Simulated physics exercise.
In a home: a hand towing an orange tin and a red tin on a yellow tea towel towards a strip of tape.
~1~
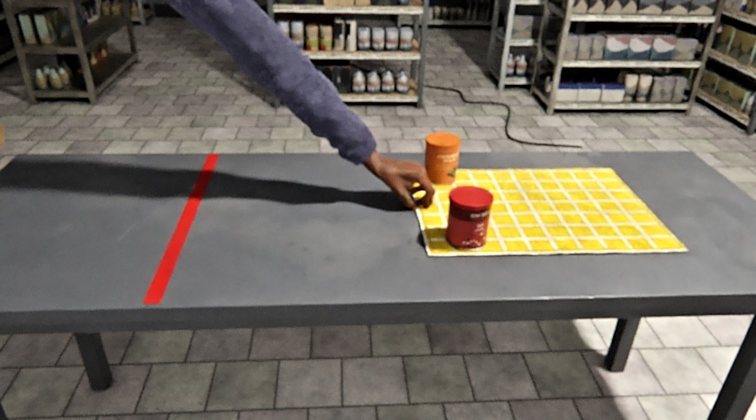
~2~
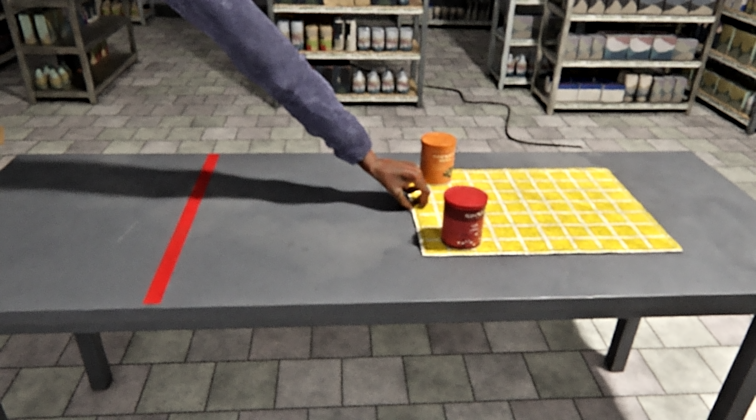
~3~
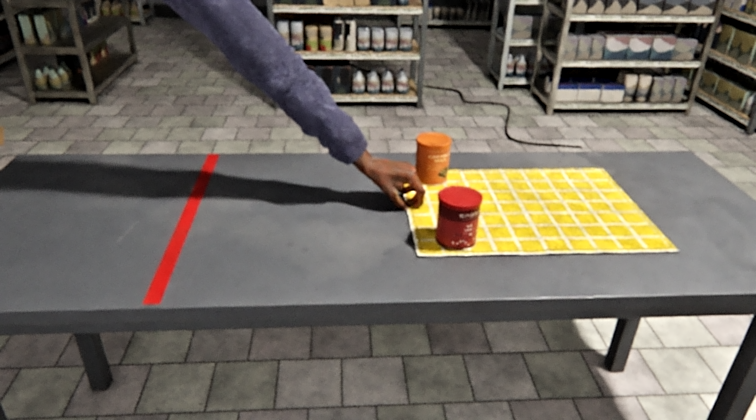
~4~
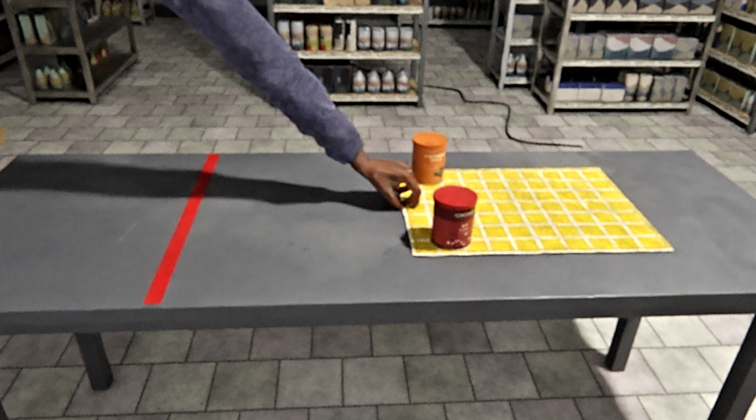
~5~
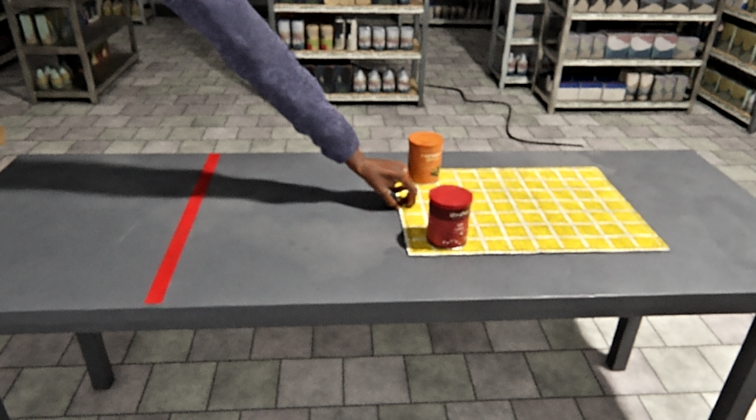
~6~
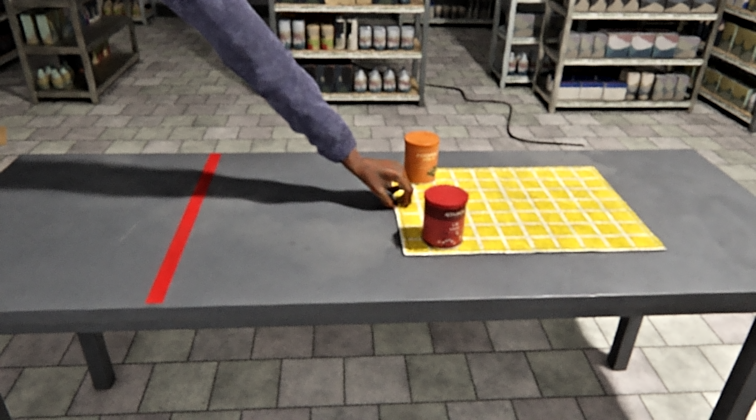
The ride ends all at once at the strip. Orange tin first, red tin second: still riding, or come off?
Orange tin - still riding; red tin - still riding.
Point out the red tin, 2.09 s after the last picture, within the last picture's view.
Approx. position: (218, 220).
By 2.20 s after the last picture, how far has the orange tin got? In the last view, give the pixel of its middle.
Approx. location: (226, 159).
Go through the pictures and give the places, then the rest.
Tea towel end (428, 256); orange tin (443, 139); red tin (471, 195); tape (159, 285), in the first picture.
Tea towel end (423, 256), far hem (683, 251); red tin (466, 195), in the second picture.
Tea towel end (418, 256); orange tin (434, 139), in the third picture.
Tea towel end (413, 256), far hem (674, 251); red tin (456, 195), in the fourth picture.
Tea towel end (409, 256); orange tin (426, 138), in the fifth picture.
Tea towel end (405, 255), far hem (666, 250); orange tin (422, 138); red tin (446, 194); tape (161, 284), in the sixth picture.
Then, 2.09 s later than the last view, hem at the tape; orange tin on the cloth near (231, 159); red tin on the cloth near (218, 220).
Then, 2.20 s later than the last view, hem at the tape; orange tin on the cloth near (226, 159); red tin on the cloth near (212, 220).
Finally, hem at the tape; orange tin on the cloth near (226, 159); red tin on the cloth near (212, 220). The orange tin stays on the cloth and the red tin remains aboard.
